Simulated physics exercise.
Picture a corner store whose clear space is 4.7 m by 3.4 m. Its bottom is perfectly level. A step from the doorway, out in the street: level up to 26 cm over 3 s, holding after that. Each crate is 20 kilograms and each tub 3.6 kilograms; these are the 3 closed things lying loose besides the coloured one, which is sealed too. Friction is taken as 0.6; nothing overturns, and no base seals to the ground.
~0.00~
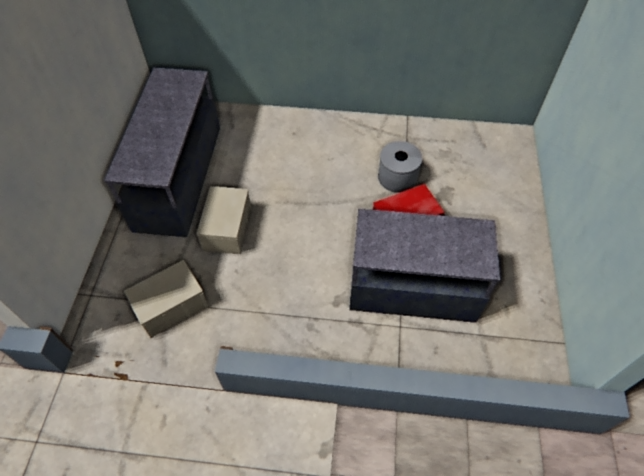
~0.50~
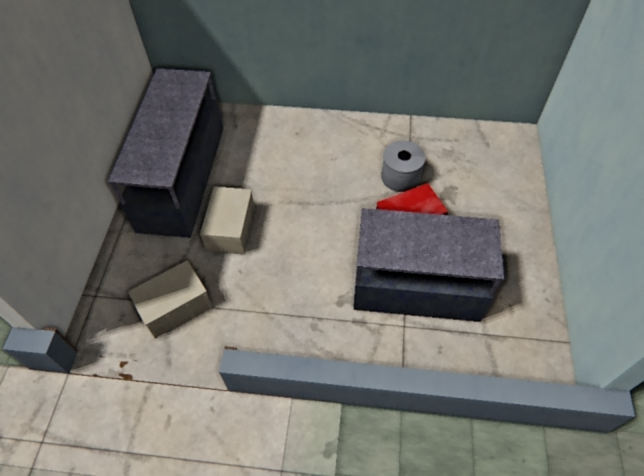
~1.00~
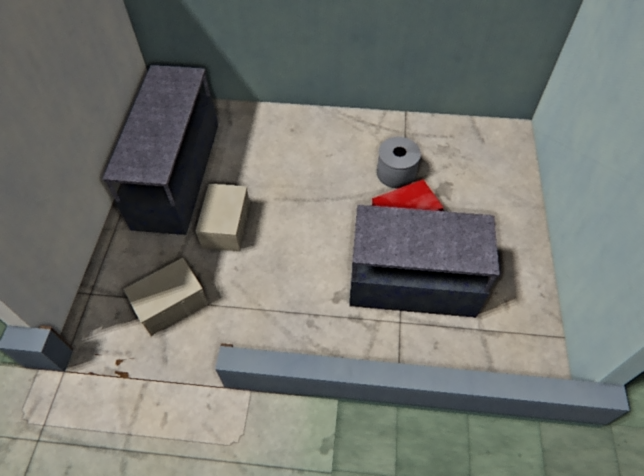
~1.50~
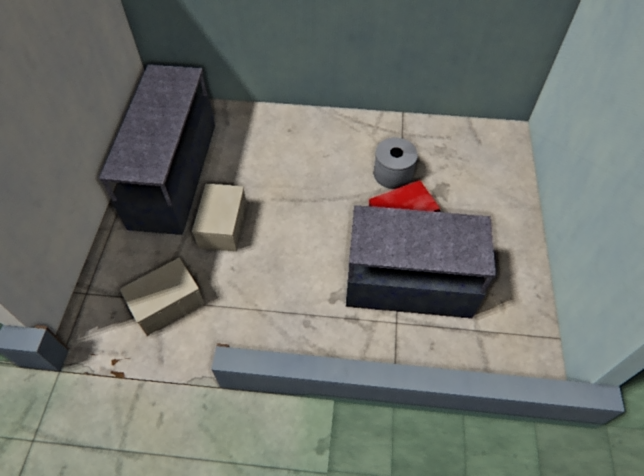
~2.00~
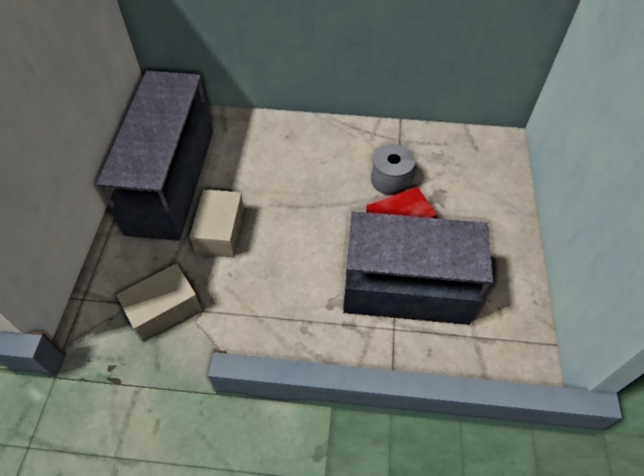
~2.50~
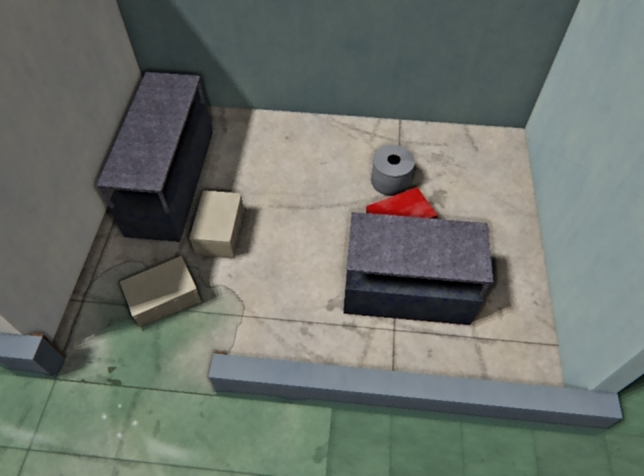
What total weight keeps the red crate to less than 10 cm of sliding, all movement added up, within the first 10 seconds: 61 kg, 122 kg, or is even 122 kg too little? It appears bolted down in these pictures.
61 kg is enough.
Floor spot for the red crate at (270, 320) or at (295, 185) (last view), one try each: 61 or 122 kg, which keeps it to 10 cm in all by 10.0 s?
First try, the lighter option suffices; second try, the lighter option suffices.
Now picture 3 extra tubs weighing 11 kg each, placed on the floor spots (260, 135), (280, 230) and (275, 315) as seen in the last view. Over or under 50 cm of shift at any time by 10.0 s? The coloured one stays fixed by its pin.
Result, in turn - exceeds it; exceeds it; falls shy.
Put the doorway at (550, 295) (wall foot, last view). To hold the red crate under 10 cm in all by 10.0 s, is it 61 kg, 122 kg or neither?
Under that change the small mass suffices.
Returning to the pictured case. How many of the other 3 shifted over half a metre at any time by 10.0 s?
By my tally, 3.
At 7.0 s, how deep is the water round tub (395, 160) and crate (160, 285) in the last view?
First about 12 cm, second about 13 cm.
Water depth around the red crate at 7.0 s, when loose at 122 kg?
7 cm, roughly.
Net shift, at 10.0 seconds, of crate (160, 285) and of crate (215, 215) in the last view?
The first is 350 cm from its start, the second 80 cm.
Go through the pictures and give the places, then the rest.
The red crate at (409, 207) rests on the ground; 0.0 m2 under water; 0 of 4 have shifted, in the first picture.
The red crate at (412, 207) rests on the ground; water covers 0.0 m2; 0 of 4 have shifted, in the second picture.
The red crate at (408, 203) rests on the ground; 0.0 m2 under water; 0 of 4 have shifted, in the third picture.
The red crate at (404, 204), on the bottom; 0.0 m2 under water; 0 of 4 have shifted, in the fourth picture.
The red crate at (402, 210) rests on the ground; water covers 0.5 m2; 0 of 4 have shifted, in the fifth picture.
The red crate at (402, 210) rests on the ground; 1.0 m2 under water; 1 of 4 have shifted, in the sixth picture.
After 3.5 s the red crate would be 0 cm from its start with 61 kg and 0 cm from its start with 122 kg; 0 cm of water round it then.
After 4.5 s the red crate would be 0 cm from its start with 61 kg and 0 cm from its start with 122 kg; 4 cm of water round it then.
After 7.0 s the red crate would be 0 cm from its start with 61 kg and 0 cm from its start with 122 kg; 7 cm of water round it then.
After 10.0 s the red crate would be 0 cm from its start with 61 kg and 0 cm from its start with 122 kg; 11 cm of water round it then.
